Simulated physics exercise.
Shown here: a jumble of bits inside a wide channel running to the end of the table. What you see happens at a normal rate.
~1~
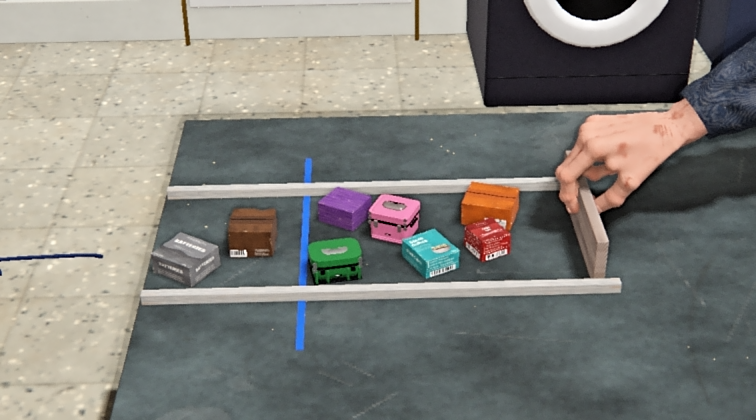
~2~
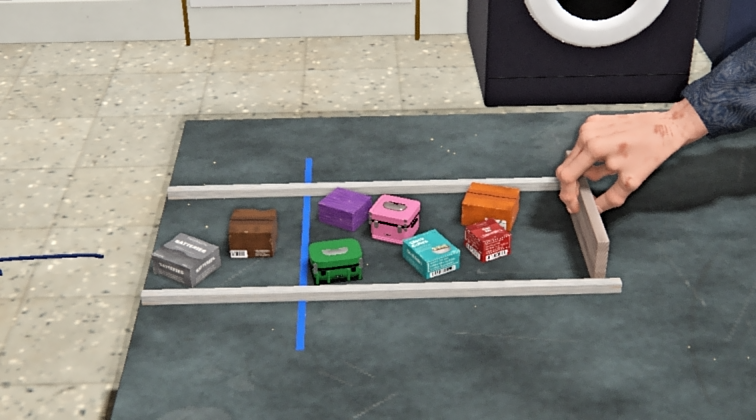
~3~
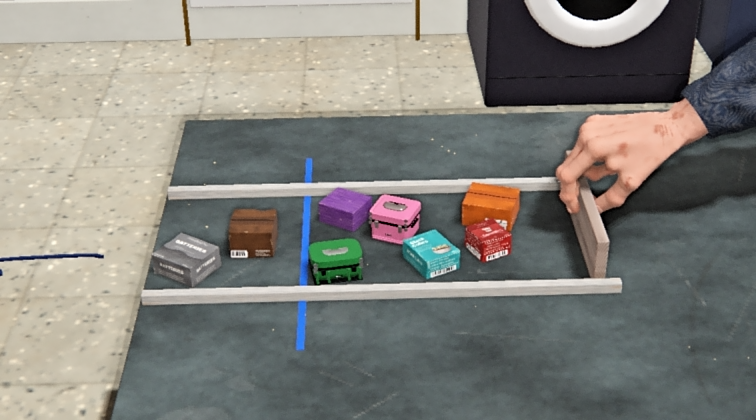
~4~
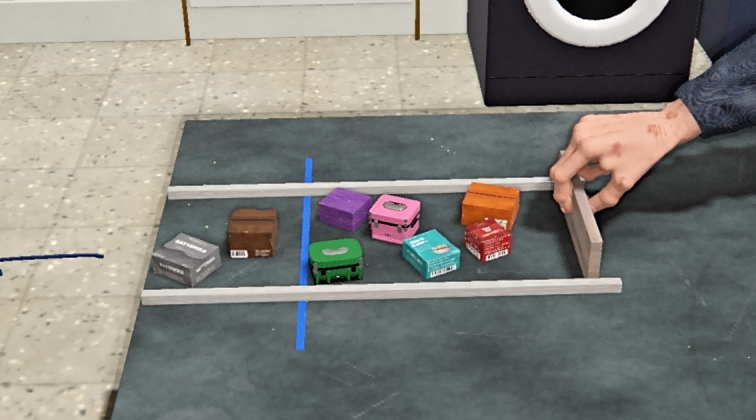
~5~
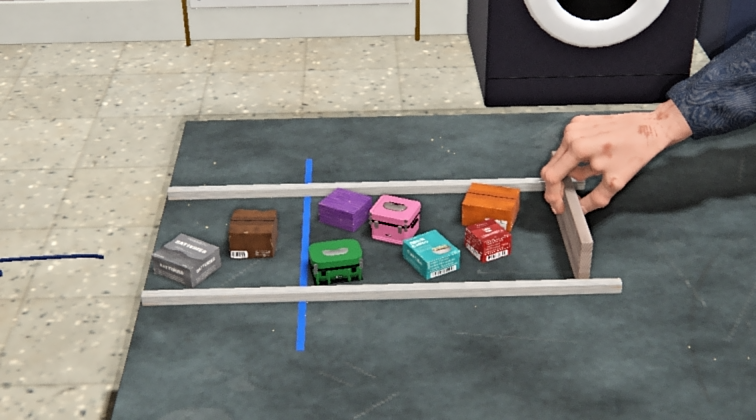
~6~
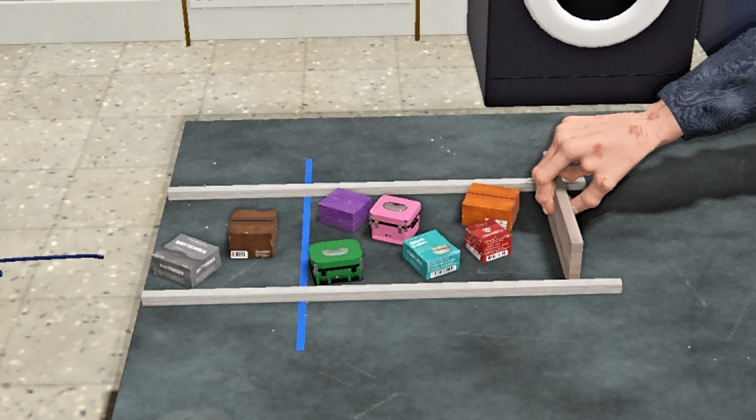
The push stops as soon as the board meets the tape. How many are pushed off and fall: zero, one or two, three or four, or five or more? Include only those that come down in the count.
Nothing goes over.
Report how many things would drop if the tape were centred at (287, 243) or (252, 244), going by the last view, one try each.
The counts: 0 and 1.
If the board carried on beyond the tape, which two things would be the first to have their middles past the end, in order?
Grey box, brown box.
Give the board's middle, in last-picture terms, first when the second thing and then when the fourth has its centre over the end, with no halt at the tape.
At the first moment about (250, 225), at the next about (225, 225).
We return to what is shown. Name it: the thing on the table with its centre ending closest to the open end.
Result - the grey box.
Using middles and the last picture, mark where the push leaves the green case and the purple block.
First (231, 268), then (233, 215).
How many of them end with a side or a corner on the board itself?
3.
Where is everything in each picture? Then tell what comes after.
In the first frame, grey box (186, 259); brown box (253, 233); green case (335, 262); board (584, 214); tape (305, 242).
In the second frame, brown box (253, 234); pink case (395, 220).
In the third frame, green case (336, 262); red box (488, 240).
In the fourth frame, grey box (187, 260); purple block (346, 209).
In the fifth frame, brown box (253, 234); board (569, 215).
In the sixth frame, grey box (187, 261); brown box (253, 234); green case (336, 263); board (560, 215); tape (305, 243).
A little later, none off yet; grey box at rest near (187, 261); brown box at rest near (253, 234); green case at rest near (336, 263).
Next, none off yet; grey box at rest near (187, 261); brown box at rest near (253, 234); green case moving near (326, 265).
Later still, none off yet; grey box at rest near (187, 261); brown box moving near (243, 235); green case shifted about its own width near (266, 267).
When it is over, the number that fall off is zero.
